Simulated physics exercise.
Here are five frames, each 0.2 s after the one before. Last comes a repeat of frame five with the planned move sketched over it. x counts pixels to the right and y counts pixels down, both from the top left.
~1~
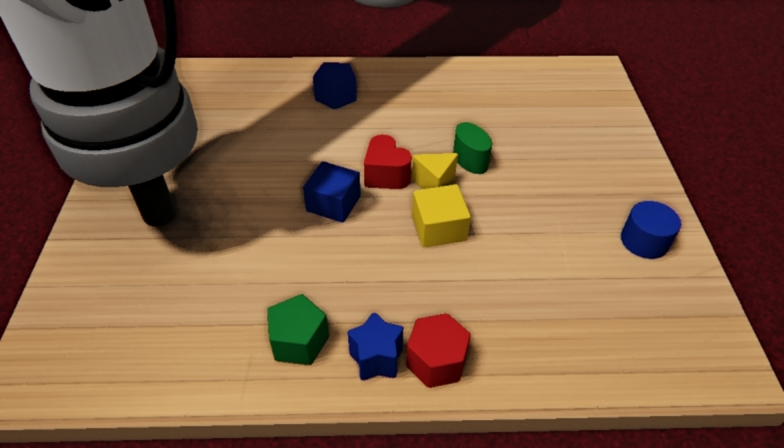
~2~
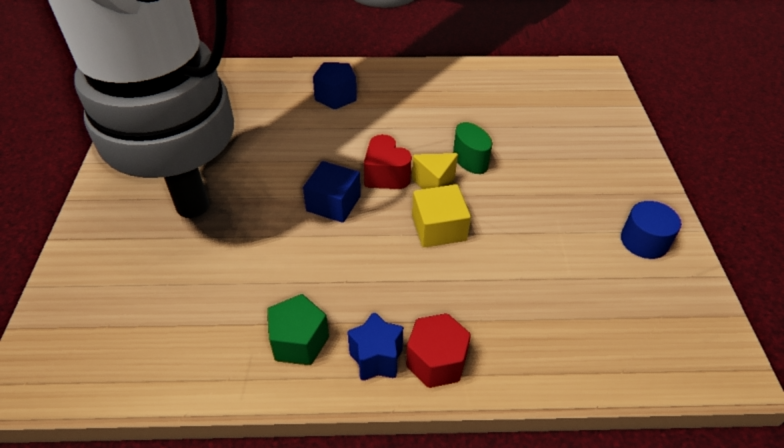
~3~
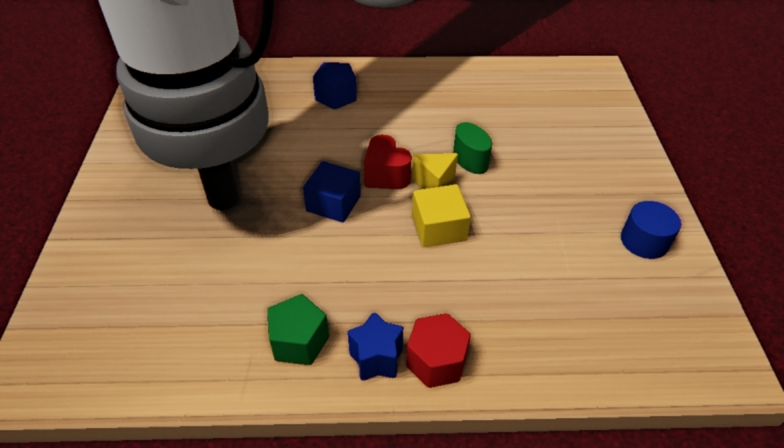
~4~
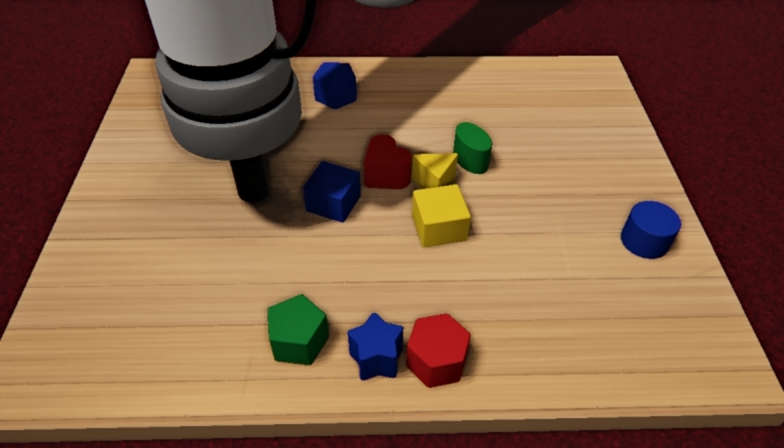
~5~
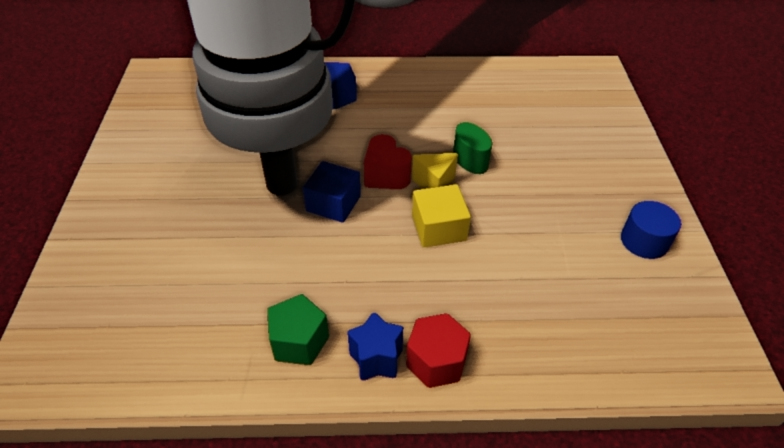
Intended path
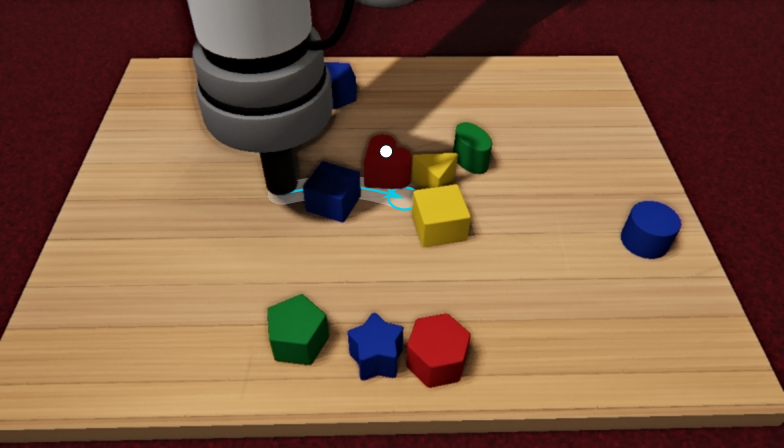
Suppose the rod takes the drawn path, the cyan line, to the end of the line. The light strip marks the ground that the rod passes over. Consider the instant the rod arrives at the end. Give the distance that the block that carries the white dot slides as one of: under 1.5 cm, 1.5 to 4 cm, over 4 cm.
Between 1.5 and 4 cm.
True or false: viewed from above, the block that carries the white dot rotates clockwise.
Answer: False.
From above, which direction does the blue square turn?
The turn is clockwise.
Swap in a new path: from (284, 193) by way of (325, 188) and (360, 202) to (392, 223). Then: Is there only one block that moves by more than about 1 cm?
Final answer: Yes.
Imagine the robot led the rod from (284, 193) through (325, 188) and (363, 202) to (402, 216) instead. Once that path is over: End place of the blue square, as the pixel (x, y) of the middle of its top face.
Somewhere near (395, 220).
Drawn move, from (284, 193) by way of (324, 187) and (365, 189) to (404, 198); the dot is on the red heart block.
The first path, step by step. One third of the way, rod (324, 178); blue square (347, 181), turned 25° clockwise.
Two thirds of the way, rod (365, 180); blue square (369, 191), turned 65° clockwise; red heart block (396, 149), turned 20° anticlockwise; yellow three-sided block (440, 159), turned 25° clockwise.
At the end, rod (404, 190); blue square (374, 195), turned 85° clockwise; red heart block (409, 149), turned 70° anticlockwise; yellow three-sided block (443, 157), turned 50° clockwise; yellow square still.
